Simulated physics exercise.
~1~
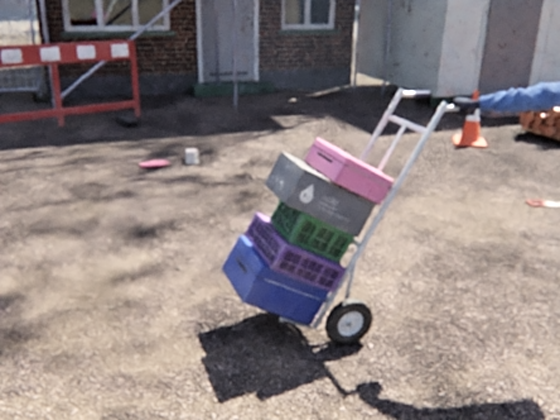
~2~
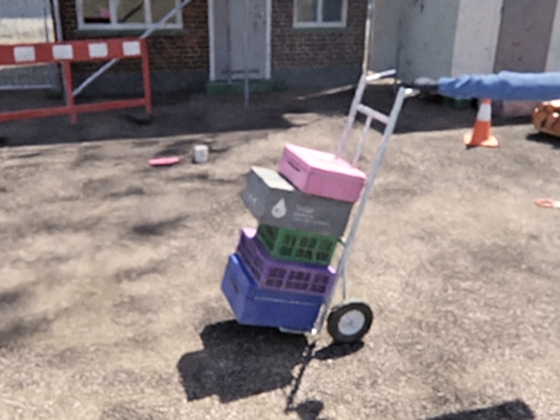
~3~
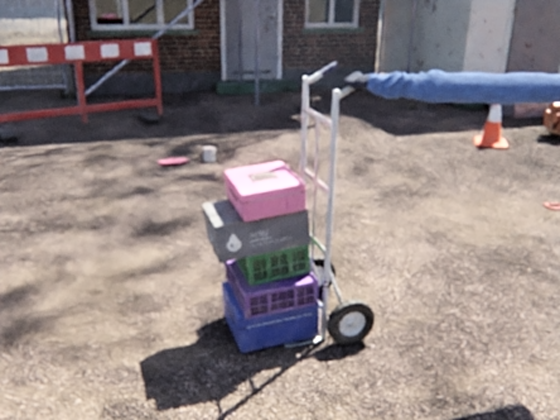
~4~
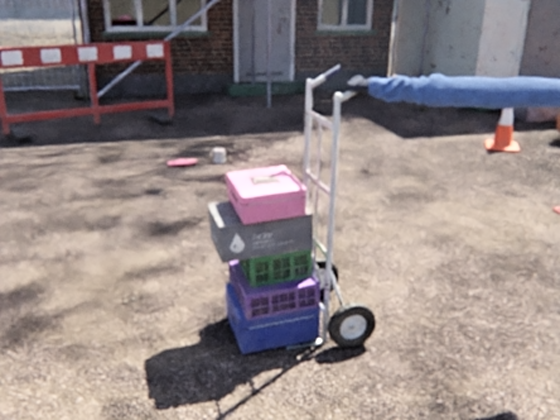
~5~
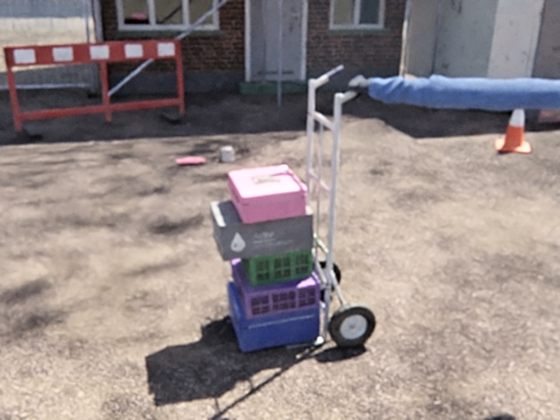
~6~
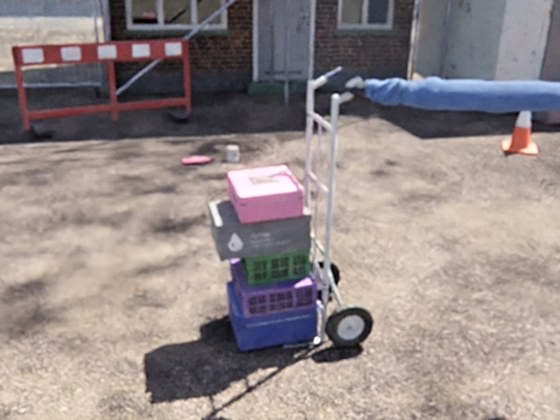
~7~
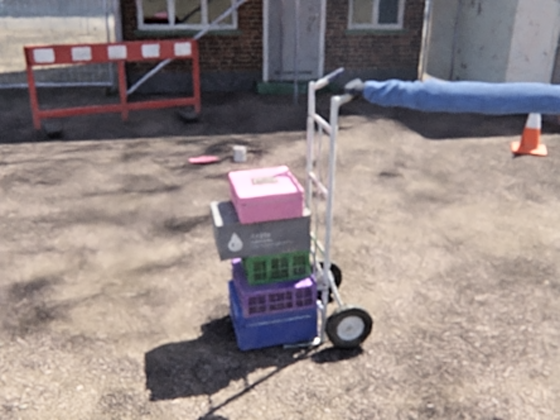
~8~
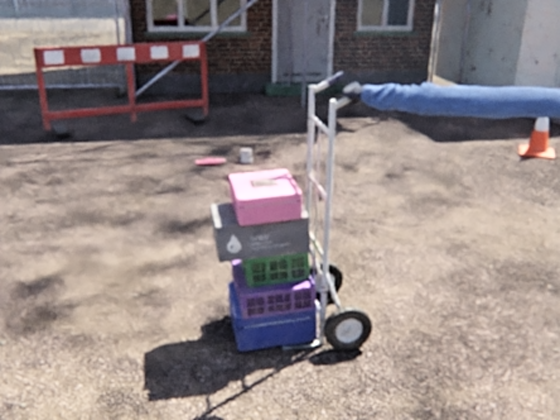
At the start, a white two-wheeled sack truck leans back to the right on sunlit gravel, held at its handles by a blue-sleeved arm. It carries a tilted stack with a blue toolbox at the bottom, then a purple crate, a green crate, a grey box and a pink toolbox on top. The arm swings the truck upright, and the whole stack turns with it, shifting left. The truck stops upright and the load stays piled up. From then on the stack rests still while the view drifts slightly, ending with all five pieces in place and the hand still at the handles.
